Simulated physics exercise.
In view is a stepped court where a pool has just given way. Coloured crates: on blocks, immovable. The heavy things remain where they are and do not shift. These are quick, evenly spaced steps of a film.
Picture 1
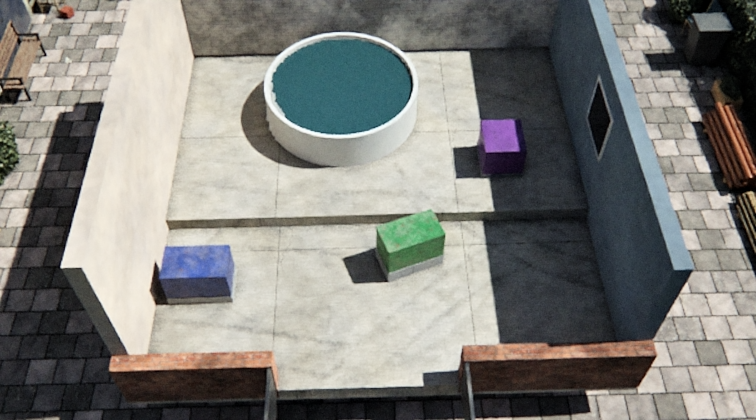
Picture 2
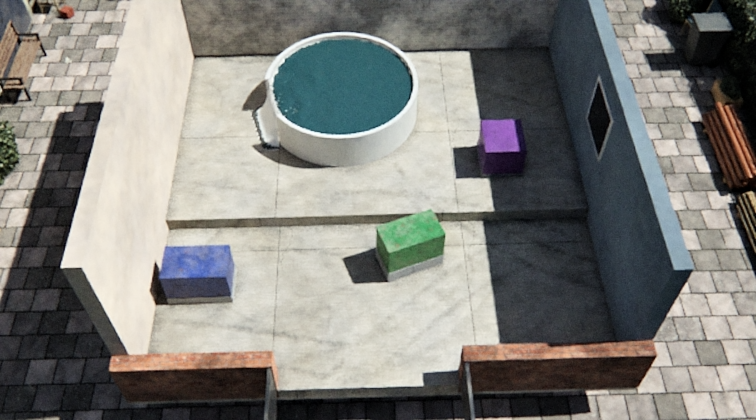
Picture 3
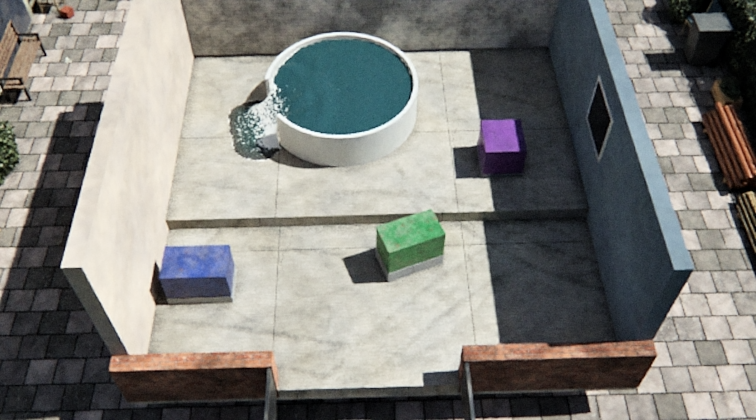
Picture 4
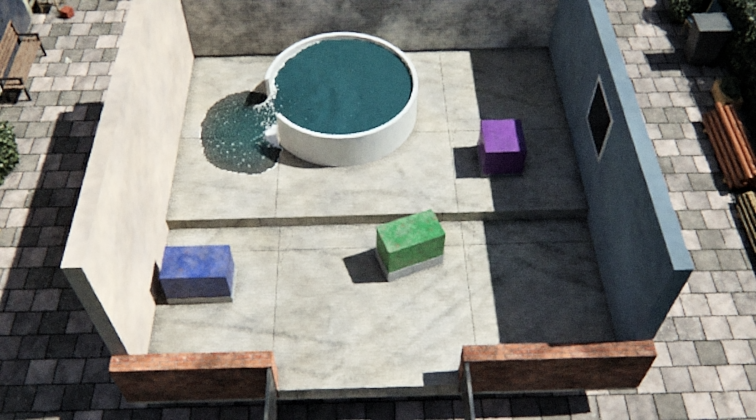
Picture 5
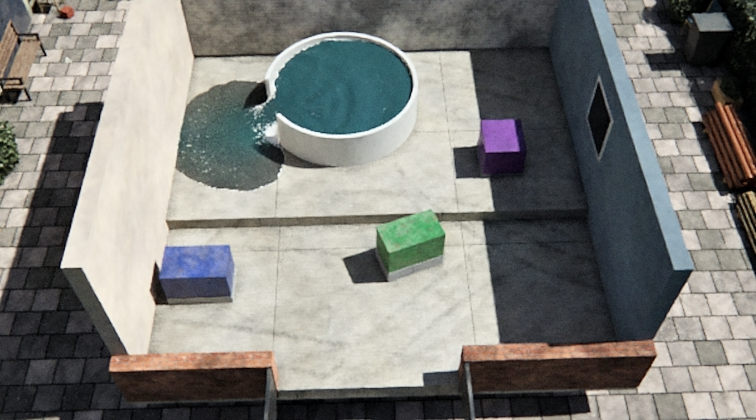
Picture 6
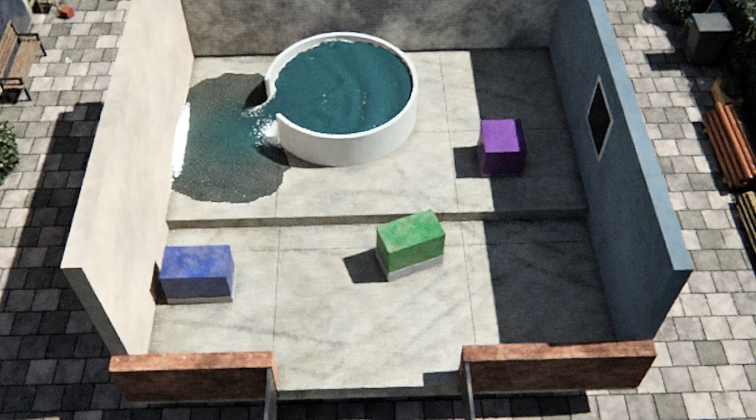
In a stepped stone court with blue, green and purple crates, a round white pool of still water opens on its left side, and water pours out, spreading across the upper level to the left wall while the crates stay still.
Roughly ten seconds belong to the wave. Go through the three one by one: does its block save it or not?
My prediction: As for the purple crate it's untouched by the water. As for the green crate it's untouched by the water. As for the blue crate it's moistened by the water.
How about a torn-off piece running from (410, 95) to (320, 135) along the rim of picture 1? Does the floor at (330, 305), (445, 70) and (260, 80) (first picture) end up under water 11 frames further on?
In the order given, the spots are swamped, not soaked and not soaked.
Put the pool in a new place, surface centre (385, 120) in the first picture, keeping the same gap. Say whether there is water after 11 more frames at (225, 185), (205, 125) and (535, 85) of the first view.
The first spot is inundated, the second inundated, and the third not reached.
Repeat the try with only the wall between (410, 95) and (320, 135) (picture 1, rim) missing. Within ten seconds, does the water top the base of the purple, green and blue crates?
Well, purple is doused and green is doused, but blue is doused.
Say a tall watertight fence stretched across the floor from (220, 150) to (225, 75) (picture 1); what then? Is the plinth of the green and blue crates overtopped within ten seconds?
Each crate - green crate: Not flooded; blue crate: Flooded.
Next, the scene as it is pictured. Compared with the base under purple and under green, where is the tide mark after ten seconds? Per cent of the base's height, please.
Roughly 50 and 60 per cent respectively.
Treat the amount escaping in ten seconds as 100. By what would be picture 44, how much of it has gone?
It comes to around 10 per cent.
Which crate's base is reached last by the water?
It is the purple crate.
A moment on, water covers 15 % of the floor; the purple crate not reached, the green crate not reached, the blue crate water round its plinth.
Next, water covers 20 % of the floor; the purple crate not reached, the green crate not reached, the blue crate water round its plinth.
Then, water covers 40 % of the floor; the purple crate not reached, the green crate water round its plinth, the blue crate water round its plinth.
Later, water covers 75 % of the floor; the purple crate not reached, the green crate water round its plinth, the blue crate water round its plinth.
In the end, water covers 85 % of the floor; the purple crate stayed above the water, the green crate stayed above the water, the blue crate was topped.
